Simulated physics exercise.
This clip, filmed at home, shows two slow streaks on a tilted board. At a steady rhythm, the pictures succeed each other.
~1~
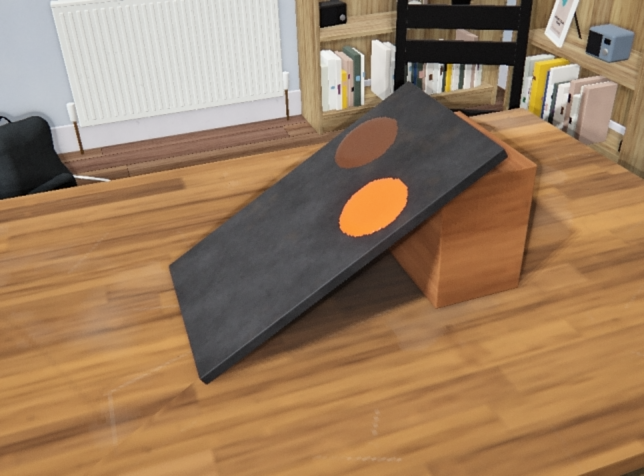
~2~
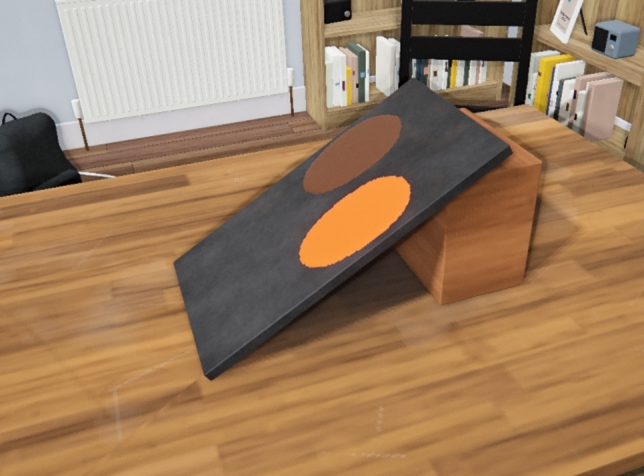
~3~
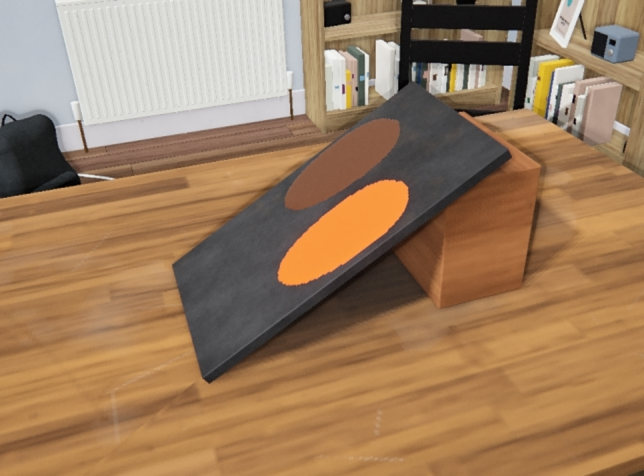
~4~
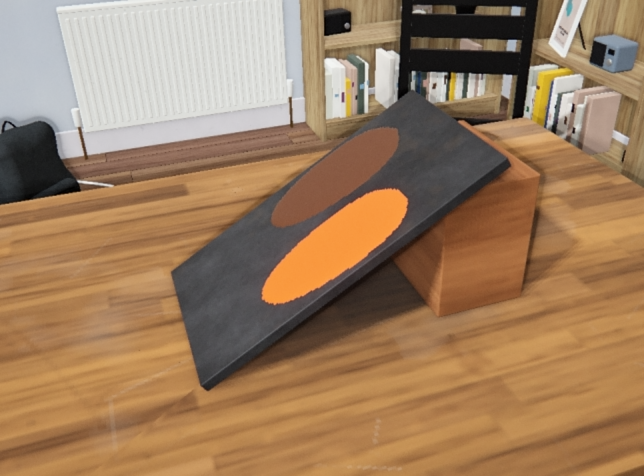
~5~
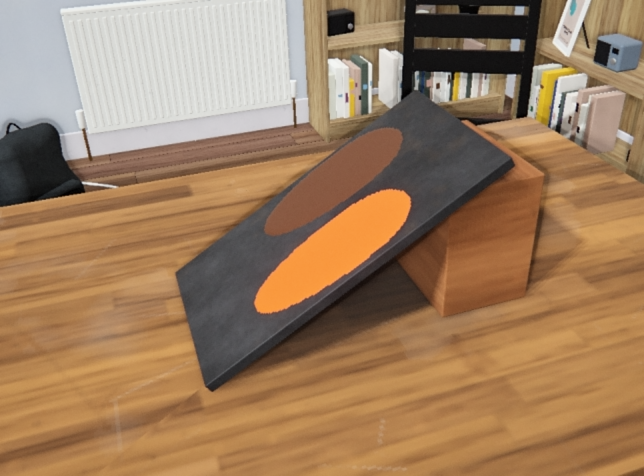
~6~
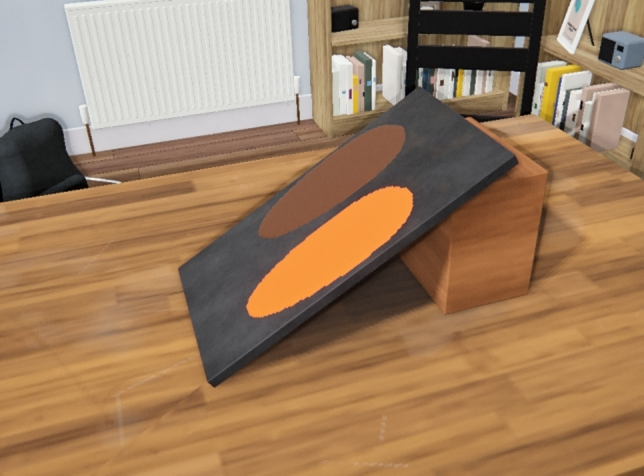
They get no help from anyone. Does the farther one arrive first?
No, the nearer one does.
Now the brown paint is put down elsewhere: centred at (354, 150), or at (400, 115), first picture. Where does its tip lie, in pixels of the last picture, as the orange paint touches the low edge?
At about (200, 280), and at (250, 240).
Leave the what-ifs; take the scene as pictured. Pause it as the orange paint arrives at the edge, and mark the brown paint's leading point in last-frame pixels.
Tip position, last frame: Approx. (218, 264) px.
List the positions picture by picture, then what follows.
The first picture shows tip of the orange paint half way down; tip of the brown paint (346, 156) a quarter of the way down.
The second picture shows tip of the orange paint (311, 252) half way down; tip of the brown paint half way down.
The third picture shows tip of the orange paint three quarters of the way down; tip of the brown paint (294, 198) half way down.
The fourth picture shows tip of the orange paint (270, 292) three quarters of the way down; tip of the brown paint half way down.
The fifth picture shows tip of the orange paint three quarters of the way down; tip of the brown paint (273, 225) three quarters of the way down.
The sixth picture shows tip of the orange paint (257, 303) three quarters of the way down; tip of the brown paint three quarters of the way down.
Soon after, the orange paint is close to the edge; the brown paint is three quarters of the way down.
In the end, the orange paint is at the low edge; the brown paint is close to the edge.
